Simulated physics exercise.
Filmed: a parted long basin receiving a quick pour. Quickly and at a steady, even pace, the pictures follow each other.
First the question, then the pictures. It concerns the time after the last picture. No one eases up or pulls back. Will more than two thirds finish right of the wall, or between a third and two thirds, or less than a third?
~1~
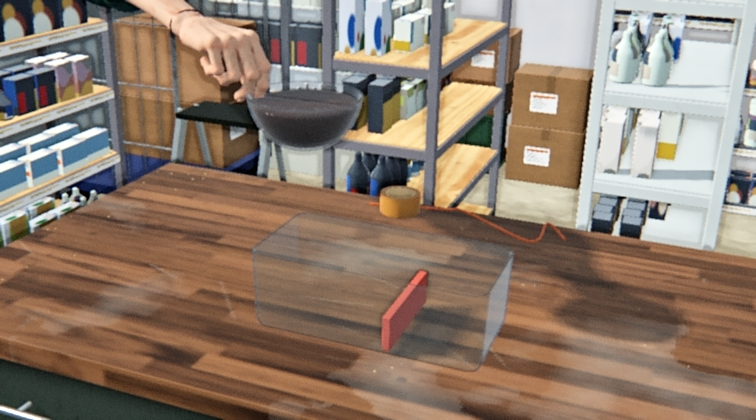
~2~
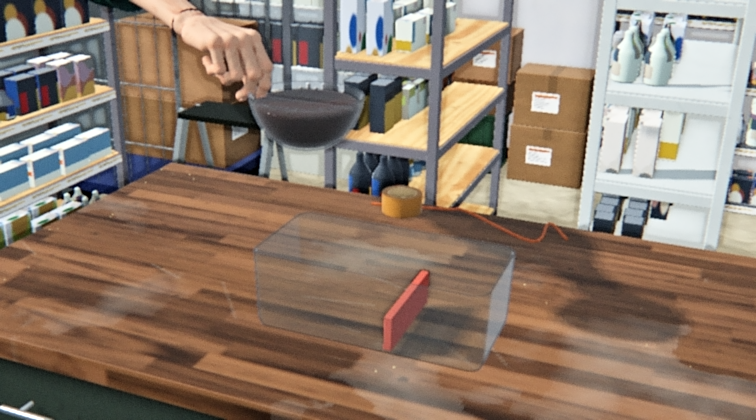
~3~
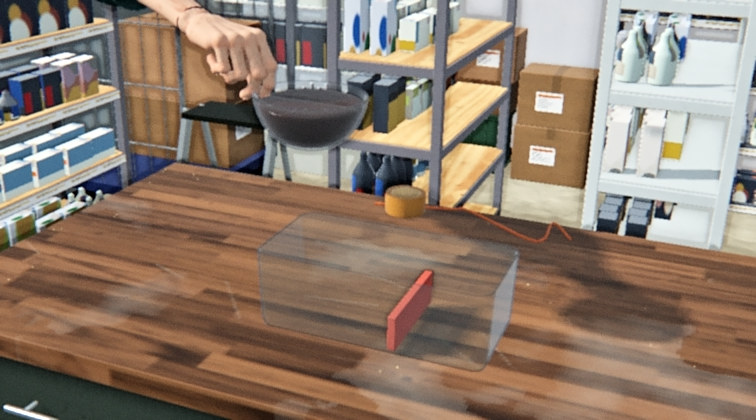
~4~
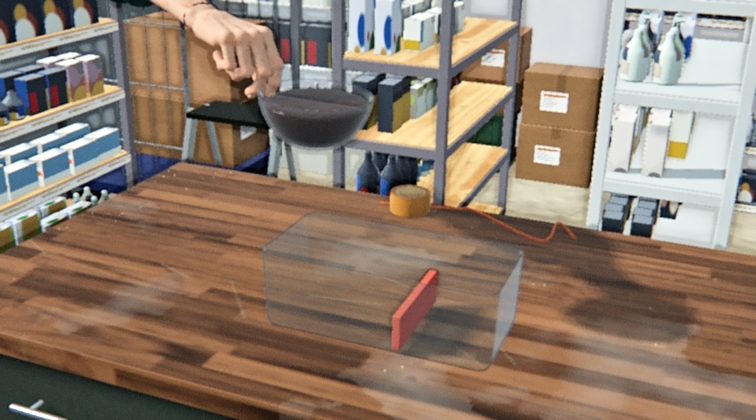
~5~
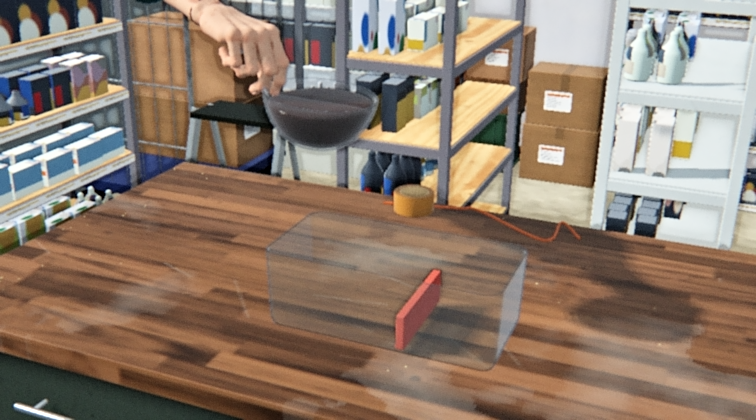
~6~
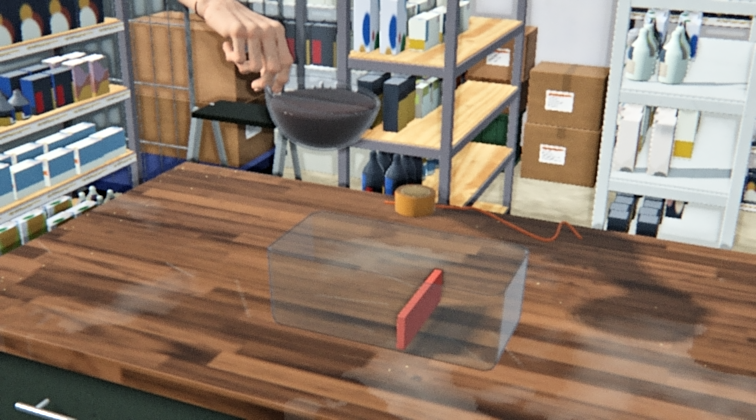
Right of the wall there will be between a third and two thirds.
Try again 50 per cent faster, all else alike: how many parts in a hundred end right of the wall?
It comes to 45 per cent or so.
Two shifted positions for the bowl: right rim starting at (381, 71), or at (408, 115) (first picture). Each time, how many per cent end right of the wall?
80 and 95 in a hundred.
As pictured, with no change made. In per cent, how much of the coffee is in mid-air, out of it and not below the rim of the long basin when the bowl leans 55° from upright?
About 35 per cent.
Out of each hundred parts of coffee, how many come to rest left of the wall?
That works out near 45 in every hundred.
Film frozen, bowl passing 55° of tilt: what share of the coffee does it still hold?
It still holds close to 45 per cent at that lean.
A moment on, the bowl is tipped part way and 47 per cent is still to pour, 8 is left of the wall and 10 right of it.
Next, the bowl is tipped on its side and 3 per cent is still to pour, 36 is left of the wall and 52 right of it.
Then the bowl is tipped on its side and 0 per cent is still to pour, 47 is left of the wall and 52 right of it.
Later the bowl is tipped on its side and 0 per cent is still to pour, 47 is left of the wall and 52 right of it.
Finally, 47 per cent lies left of the wall, 52 right of it and 1 outside.
